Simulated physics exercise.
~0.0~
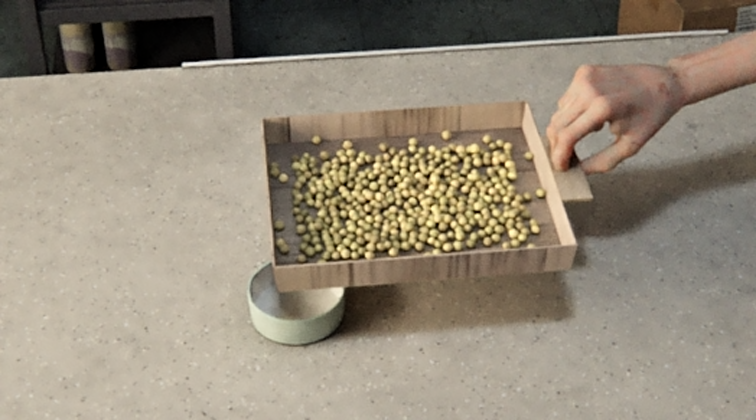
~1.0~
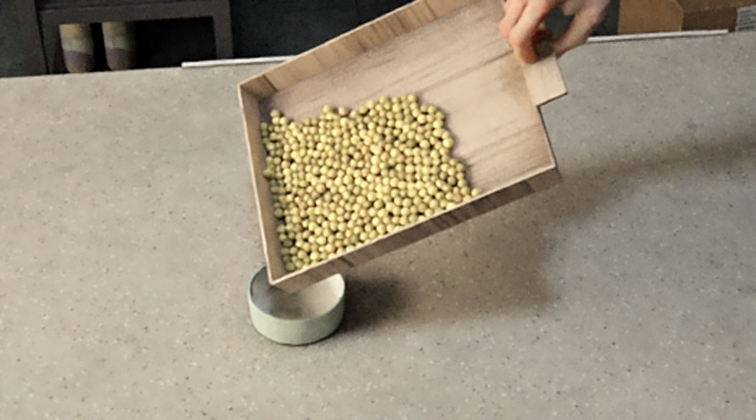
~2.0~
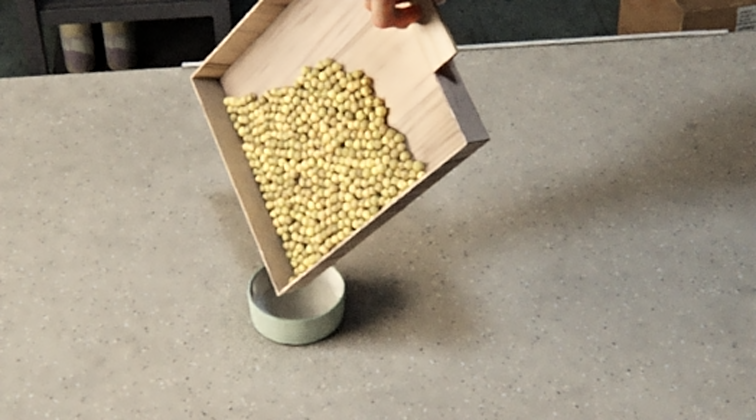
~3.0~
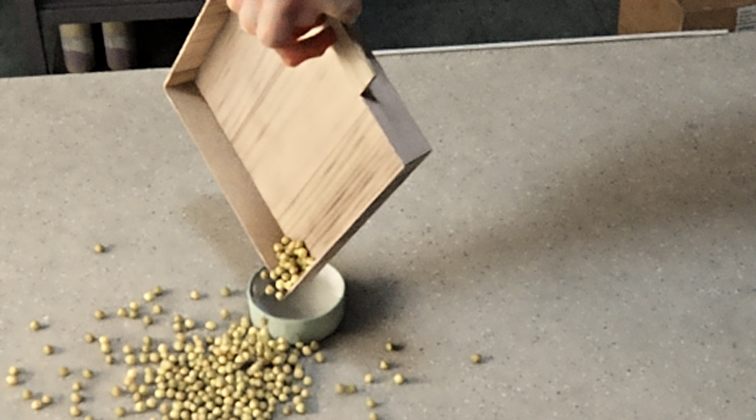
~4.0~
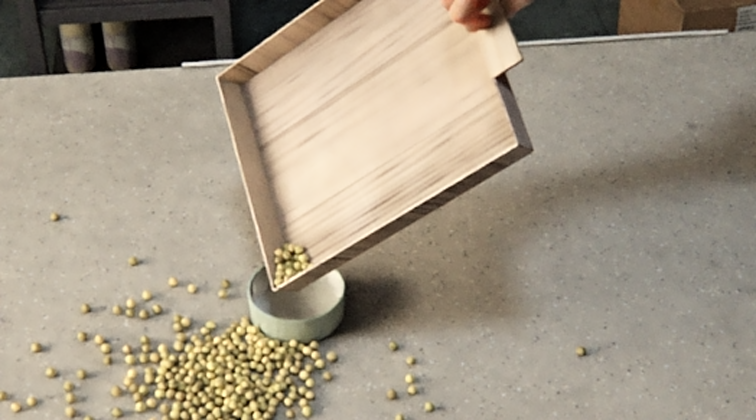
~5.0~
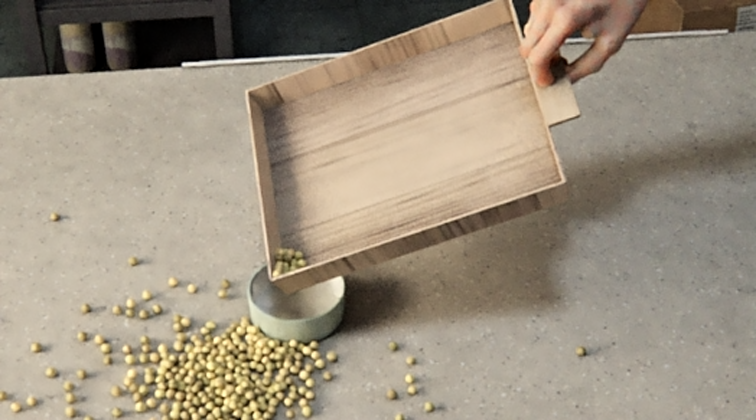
On a speckled grey tabletop, a hand holds a shallow wooden tray of small yellow-green beans above a little pale green bowl. The hand tips the tray, and the beans slide together towards its lower left corner, just over the bowl. As the tilt steepens, most of them spill out and land on the table in front and to the left of the bowl, with a few scattering to the right. The hand then turns the tray back towards level. It ends still slightly tilted, a few beans left in its corner and the rest spread across the table.
